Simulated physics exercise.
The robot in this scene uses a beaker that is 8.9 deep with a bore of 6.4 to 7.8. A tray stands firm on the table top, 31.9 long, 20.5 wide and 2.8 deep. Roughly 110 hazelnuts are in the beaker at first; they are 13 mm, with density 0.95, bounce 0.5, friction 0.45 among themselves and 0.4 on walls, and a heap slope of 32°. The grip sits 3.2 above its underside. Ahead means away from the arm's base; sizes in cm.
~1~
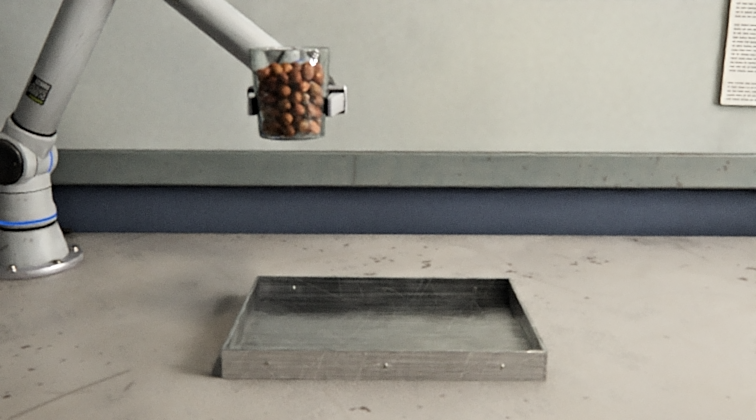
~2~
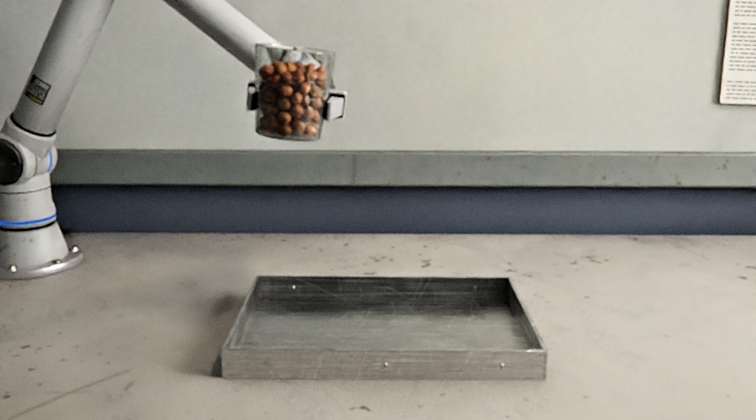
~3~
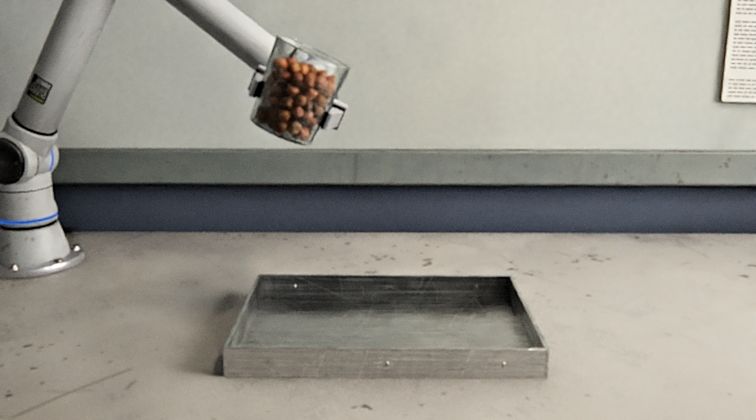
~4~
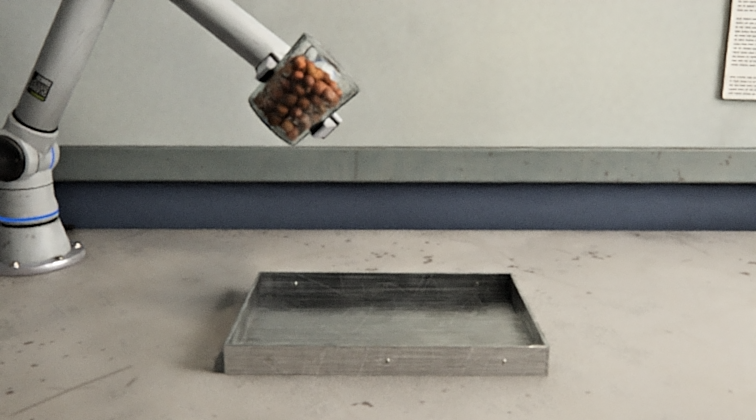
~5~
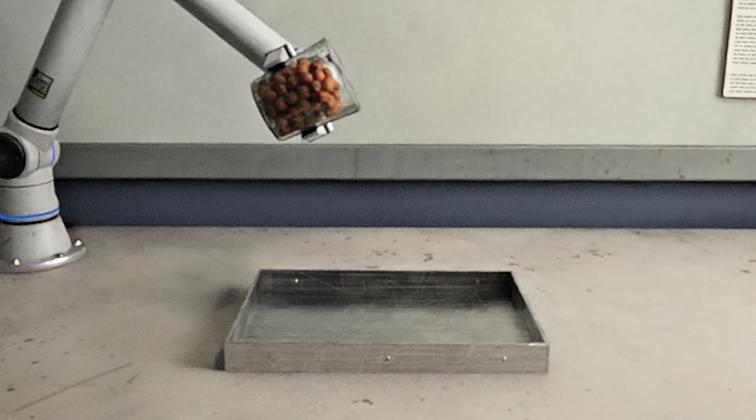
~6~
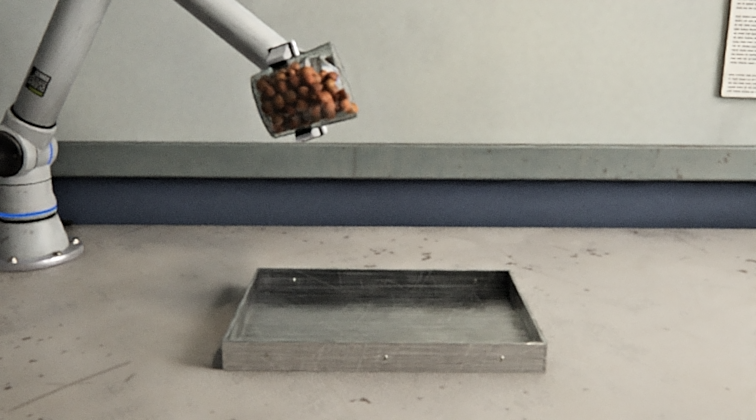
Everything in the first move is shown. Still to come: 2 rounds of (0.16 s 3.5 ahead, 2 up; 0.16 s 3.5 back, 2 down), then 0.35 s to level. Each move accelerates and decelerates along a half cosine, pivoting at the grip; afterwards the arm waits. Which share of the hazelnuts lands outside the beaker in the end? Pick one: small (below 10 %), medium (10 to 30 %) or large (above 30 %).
Large.
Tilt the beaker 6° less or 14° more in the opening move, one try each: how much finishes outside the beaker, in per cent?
25 and 75 %.
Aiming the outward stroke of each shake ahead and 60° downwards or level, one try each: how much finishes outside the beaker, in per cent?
Estimates, in order: 0 % then 30 %.
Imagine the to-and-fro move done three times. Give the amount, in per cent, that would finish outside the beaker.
Result: Approximately 50 per cent.
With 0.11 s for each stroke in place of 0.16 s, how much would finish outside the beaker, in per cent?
It would come to around 70 %.
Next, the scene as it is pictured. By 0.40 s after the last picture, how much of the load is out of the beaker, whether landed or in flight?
20 %.
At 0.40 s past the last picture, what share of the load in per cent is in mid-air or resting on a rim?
14 per cent.
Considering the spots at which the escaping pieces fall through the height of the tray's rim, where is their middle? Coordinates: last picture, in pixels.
I'd say somewhere around (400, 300).
Then, 0.40 s on, tilted 71° forward, highest piece 29 above the table; 91 in the beaker, 7 in the tray, 16 in flight or on a rim.
Then, 0.79 s on, tilted 43° forward, highest piece 29 above the table; 70 in the beaker, 39 in the tray, 1 on the table or floor, 4 in flight or on a rim.
Then, 1.19 s on, level, highest piece 29 above the table; 70 in the beaker, 41 in the tray, 3 on the table or floor.
Then, 2.24 s on, level, highest piece 29 above the table; 70 in the beaker, 41 in the tray, 3 on the table or floor.
In the end, 70 in the beaker, 41 in the tray, 3 on the table or floor. That is 39 % outside the beaker.
